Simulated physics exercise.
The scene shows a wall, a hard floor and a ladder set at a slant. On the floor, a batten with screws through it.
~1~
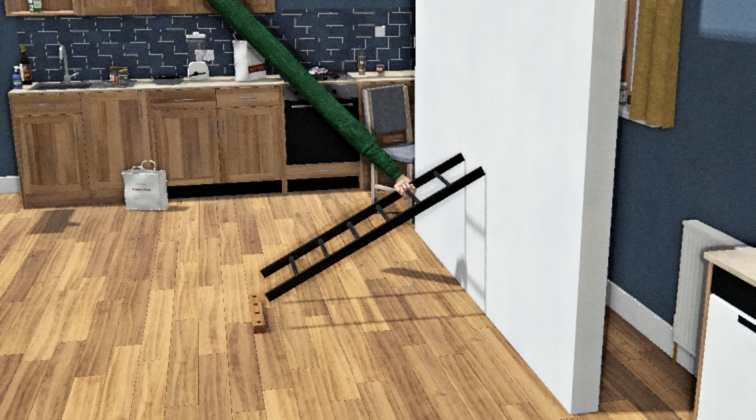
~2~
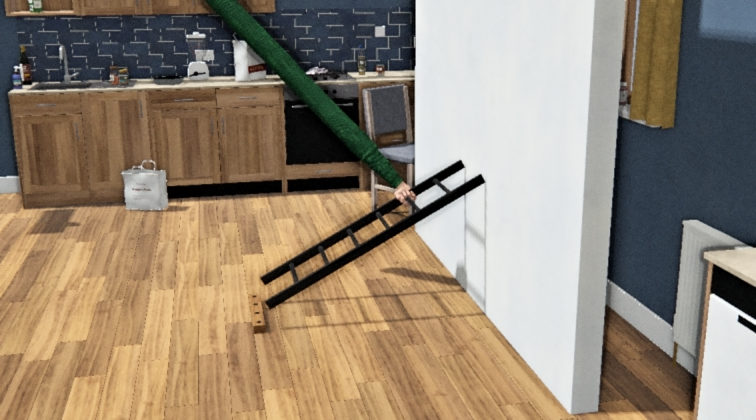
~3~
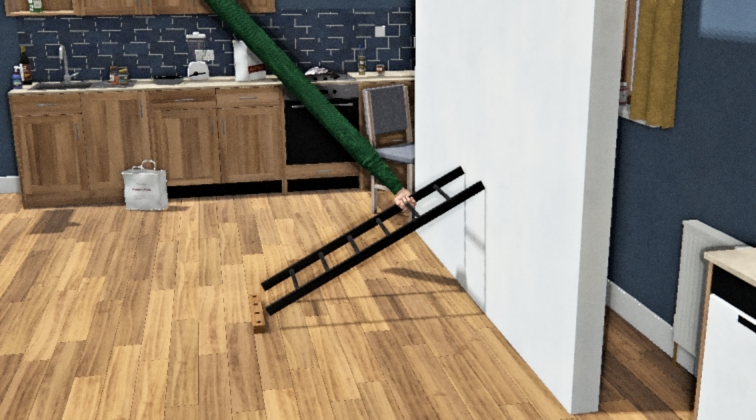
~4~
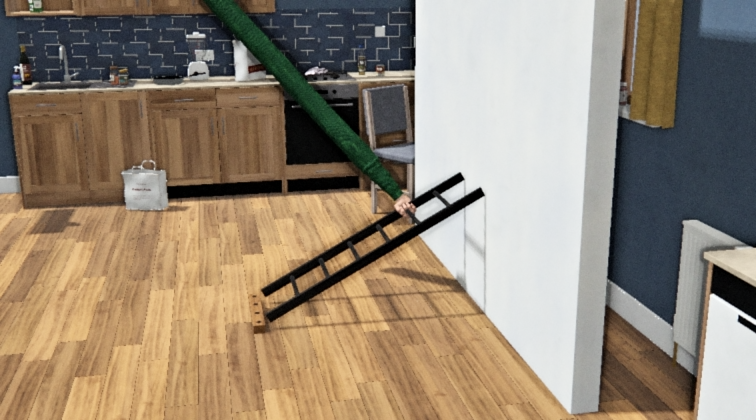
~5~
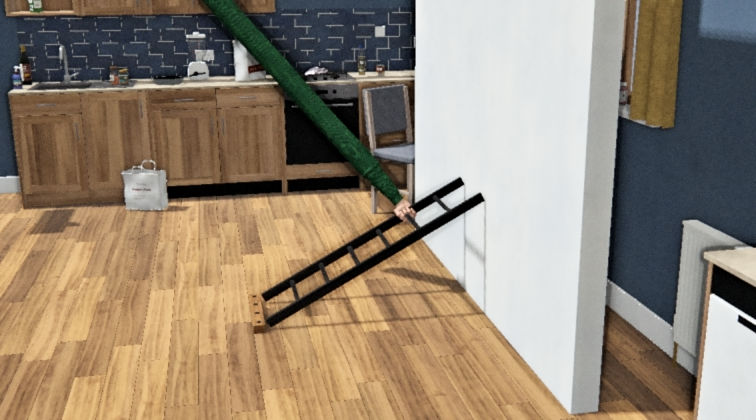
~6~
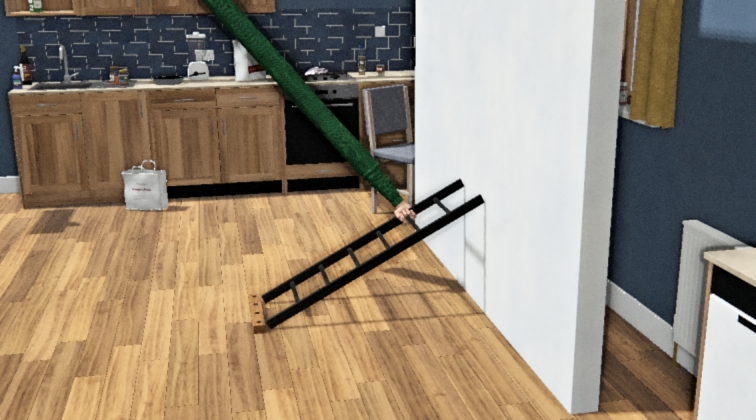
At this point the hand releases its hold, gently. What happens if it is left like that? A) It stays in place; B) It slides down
It stays in place (A).
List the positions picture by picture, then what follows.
The first picture shows still on the way; black ladder (369, 224); batten (257, 313).
The second picture shows still on the way; black ladder (369, 231); batten (257, 313).
The third picture shows still on the way; black ladder (369, 238); batten (257, 313).
The fourth picture shows still on the way; black ladder (369, 244); batten (257, 313).
The fifth picture shows still on the way; black ladder (369, 249); batten (257, 313).
The sixth picture shows in place, still held; black ladder (369, 251); batten (257, 313).
Then, 0.16 s later than the last frame, black ladder at rest near (369, 252).
When it is over, the black ladder holds its place, near (369, 252).
